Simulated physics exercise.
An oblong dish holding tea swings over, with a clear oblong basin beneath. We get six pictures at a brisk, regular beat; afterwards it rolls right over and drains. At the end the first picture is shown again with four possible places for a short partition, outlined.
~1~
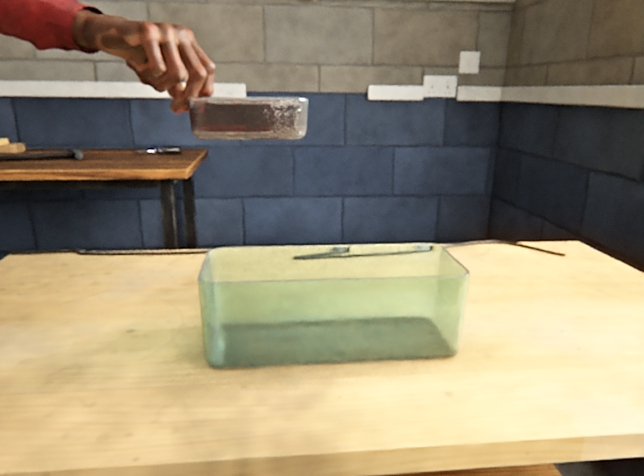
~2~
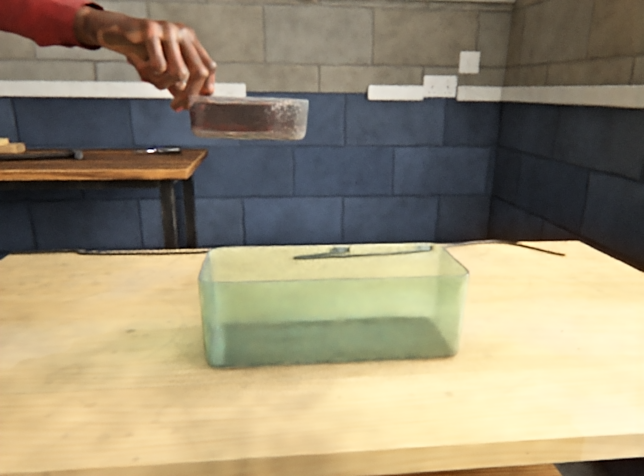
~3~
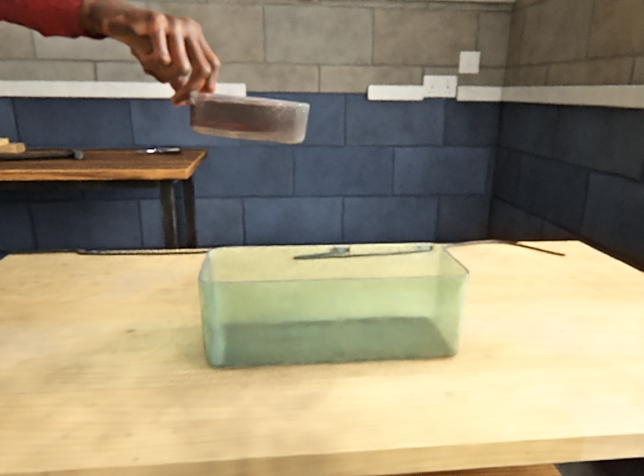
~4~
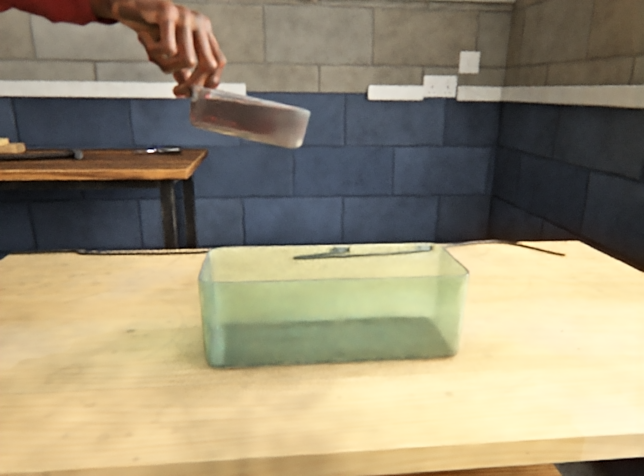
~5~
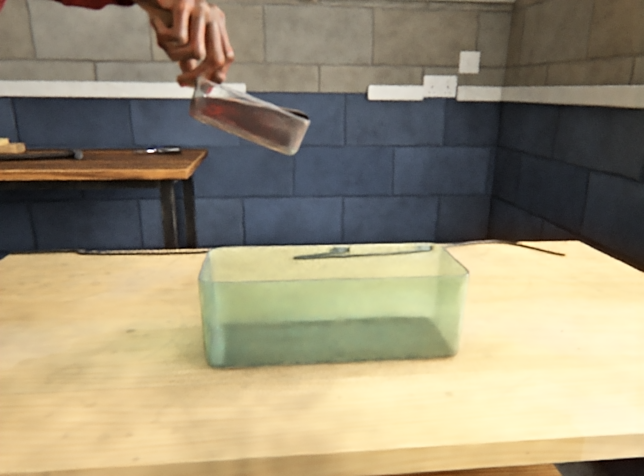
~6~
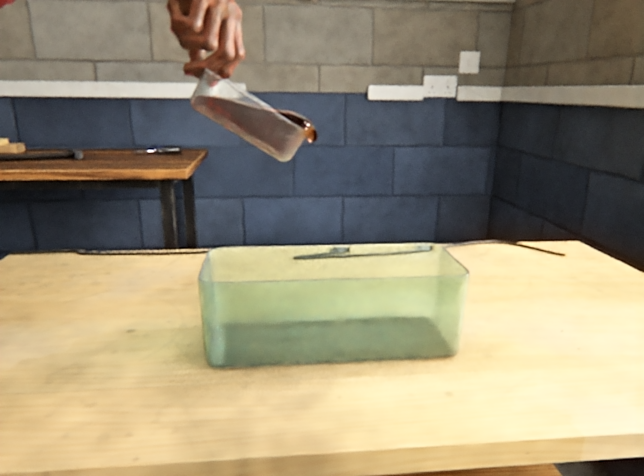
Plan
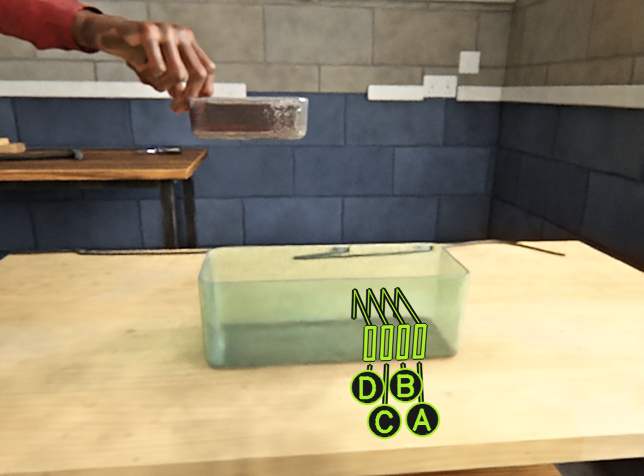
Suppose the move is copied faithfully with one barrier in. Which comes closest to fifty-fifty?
D works best here.
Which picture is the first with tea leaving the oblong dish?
Picture 5.
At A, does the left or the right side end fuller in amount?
More ends on the left.
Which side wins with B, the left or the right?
The left one.
On the marked copy, A at (419, 363); B at (402, 364); C at (386, 365); D at (369, 365).
For position A, about 88 % ends left of the wall and 6 % right of it; 7 % is lost outside.
For position B, about 88 % ends left of the wall and 6 % right of it; 6 % is lost outside.
For position C, about 86 % ends left of the wall and 6 % right of it; 8 % is lost outside.
For position D, about 49 % ends left of the wall and 45 % right of it; 6 % is lost outside.
